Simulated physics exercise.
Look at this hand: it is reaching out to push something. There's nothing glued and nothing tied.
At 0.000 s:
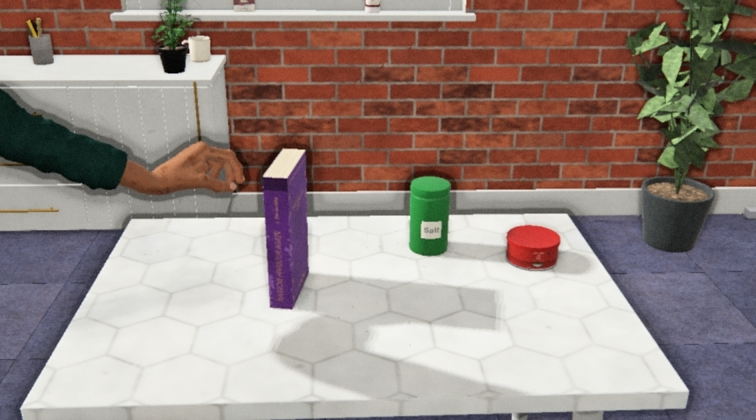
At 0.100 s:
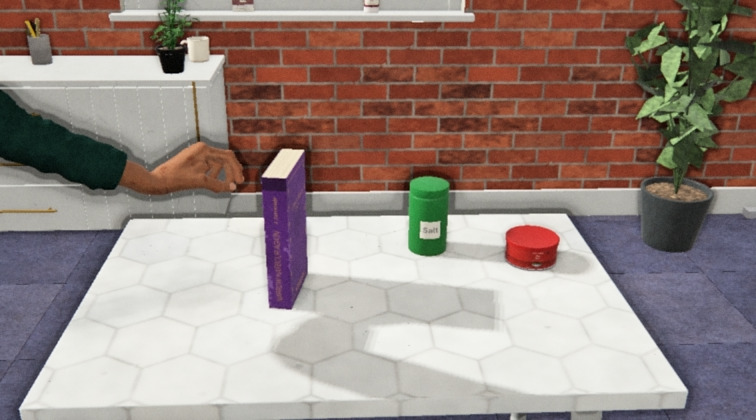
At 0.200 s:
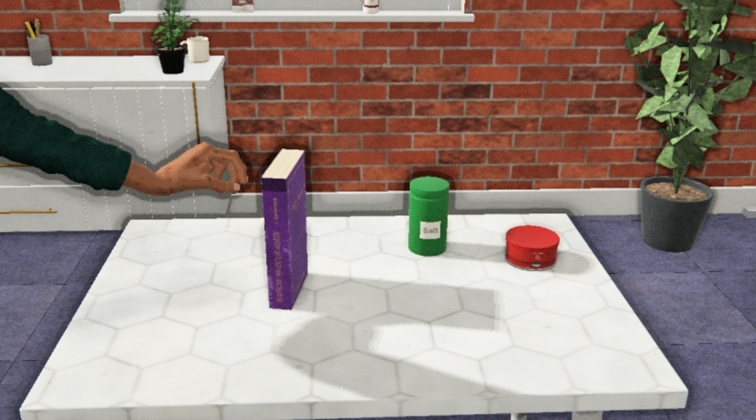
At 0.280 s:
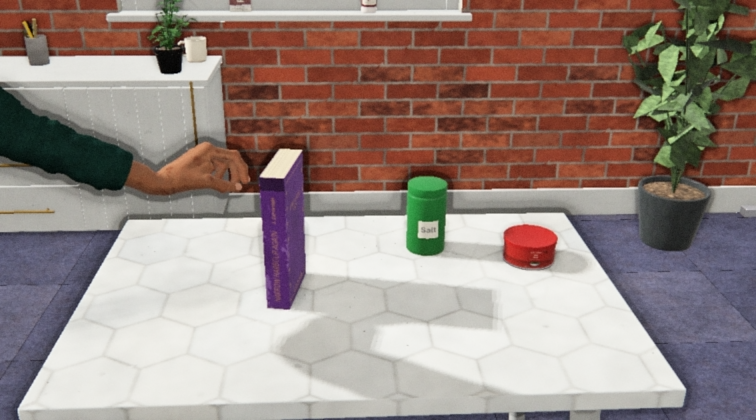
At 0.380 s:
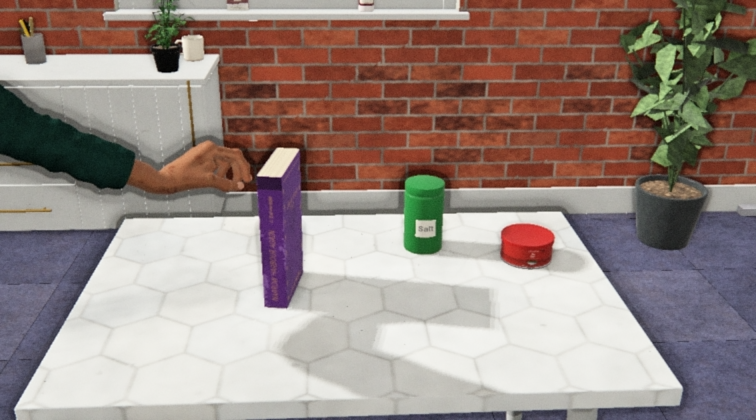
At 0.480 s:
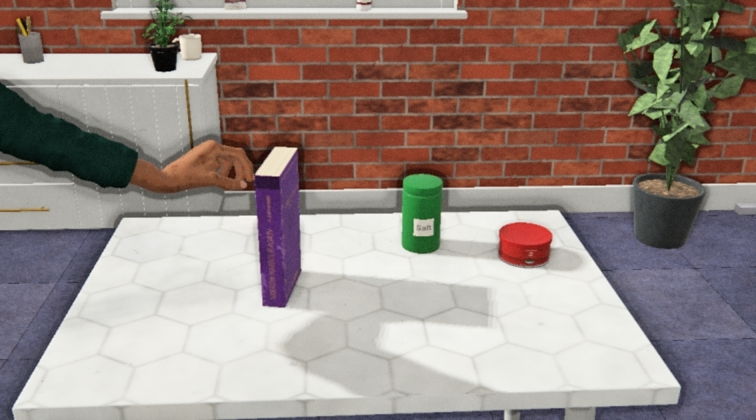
Hand in a dark green sleeve edging slightly right toward a purple book standing on a white table with green and red tins.
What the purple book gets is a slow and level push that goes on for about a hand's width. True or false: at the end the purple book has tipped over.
True.
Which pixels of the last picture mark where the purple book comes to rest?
It winds up at roughly (367, 283).
After 1.38 s, purple book turned 13° from how it was put near (295, 227).
After 1.68 s, purple book turned 49° from how it was put near (336, 244).
After 1.78 s, purple book on its side near (365, 284).
In the end (2.8 s), toppled on the table, purple book. At the end, from the last picture's camera, purple book near (367, 283).
